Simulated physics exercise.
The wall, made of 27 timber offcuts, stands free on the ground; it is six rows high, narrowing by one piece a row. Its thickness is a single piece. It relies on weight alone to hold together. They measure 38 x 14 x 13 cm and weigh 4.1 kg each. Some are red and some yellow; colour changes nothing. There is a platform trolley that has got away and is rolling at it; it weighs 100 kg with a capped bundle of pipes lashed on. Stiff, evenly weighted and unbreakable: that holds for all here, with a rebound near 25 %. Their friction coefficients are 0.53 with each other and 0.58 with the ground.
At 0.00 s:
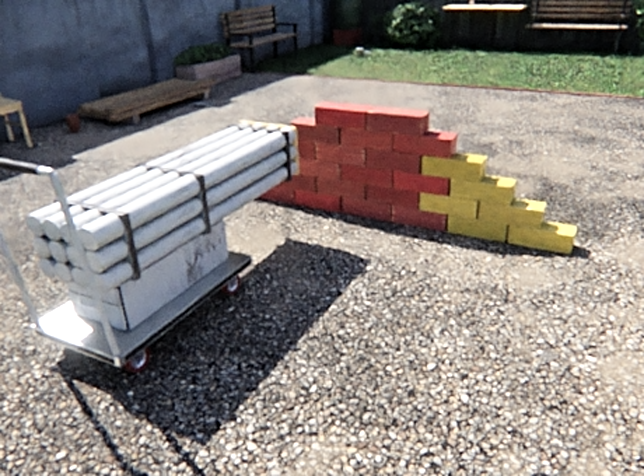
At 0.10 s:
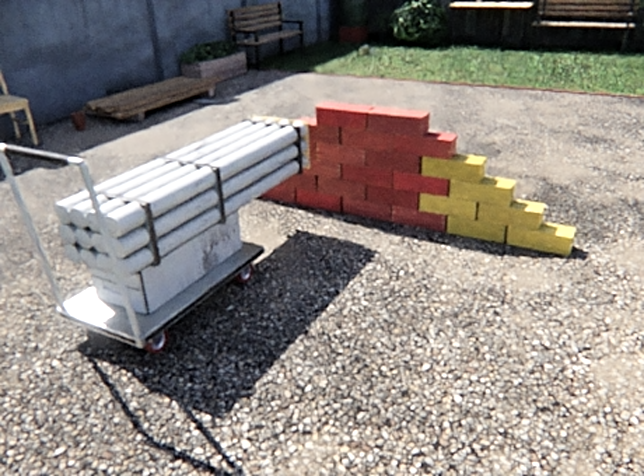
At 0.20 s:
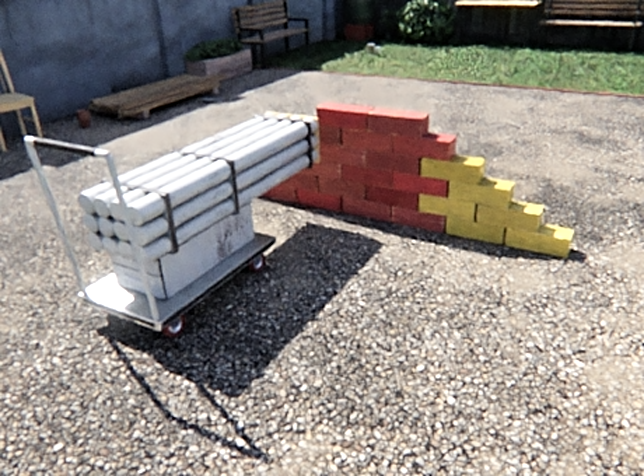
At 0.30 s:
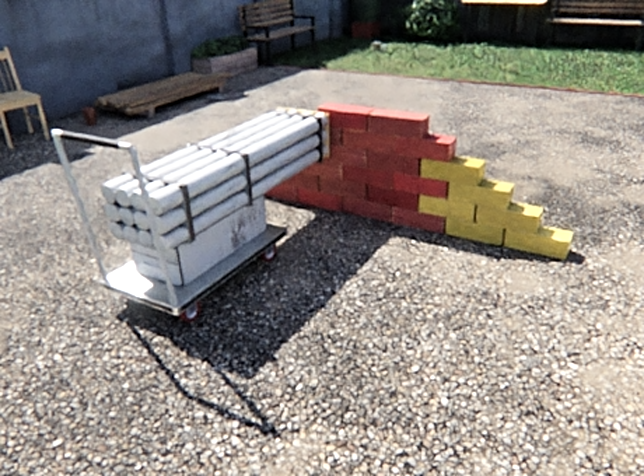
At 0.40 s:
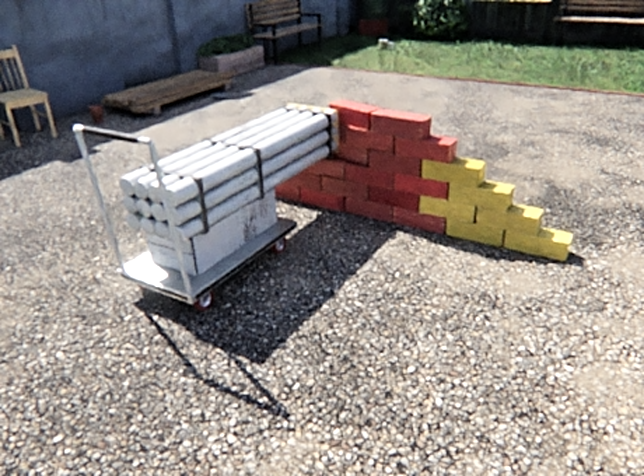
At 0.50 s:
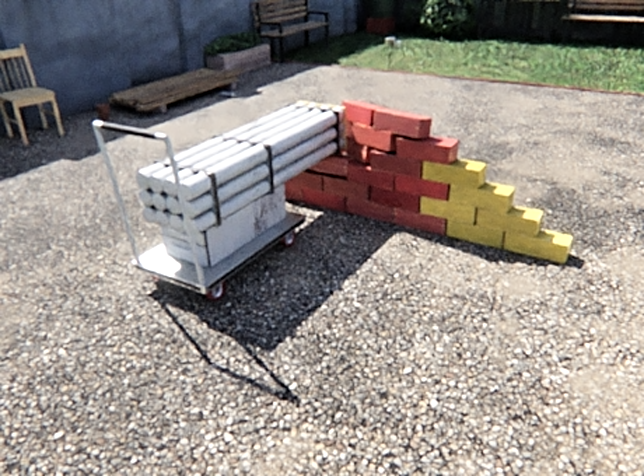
A platform trolley loaded with strapped white poles rolled across the gravel toward a stepped wall of red and yellow blocks, and the poles' ends pushed into it, shifting several upper red blocks.
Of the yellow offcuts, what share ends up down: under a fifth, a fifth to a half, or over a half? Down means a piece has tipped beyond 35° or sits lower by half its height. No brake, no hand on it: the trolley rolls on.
Under a fifth.
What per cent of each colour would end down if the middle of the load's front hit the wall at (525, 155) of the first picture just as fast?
Yellow 0 %, red 0 %.
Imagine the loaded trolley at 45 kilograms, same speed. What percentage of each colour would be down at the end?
That would leave yellow at 0 and red at 40 per cent.
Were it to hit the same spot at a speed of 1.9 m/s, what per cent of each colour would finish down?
Down at the end: Yellow 0 per cent, red 50 per cent.
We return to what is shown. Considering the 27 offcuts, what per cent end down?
Roughly 25 percent.
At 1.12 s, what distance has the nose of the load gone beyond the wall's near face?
Some 70 centimetres.
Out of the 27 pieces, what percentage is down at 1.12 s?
At that instant, 25 percent.
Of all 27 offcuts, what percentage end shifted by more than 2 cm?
That makes 50 percent.
After 0.72 s, load 39 cm past the wall's line, still rolling; none of the 8 yellow offcuts down (7 of 27 in all colours); top yellow offcut unmoved; top red offcut 45° from how it stood, 18 cm lower.
After 1.12 s, load 72 cm past the wall's line, still rolling; none of the 8 yellow offcuts down (7 of 27 in all colours); top yellow offcut unmoved; top red offcut upside down.
In the end (2.7 s), load 84 cm past the wall's line, stopped; none of the 8 yellow offcuts down (7 of 27 in all colours); top yellow offcut unmoved; top red offcut upside down. That is 0 per cent. From the last view, middles, top yellow offcut near (454, 172), top red offcut near (462, 178).
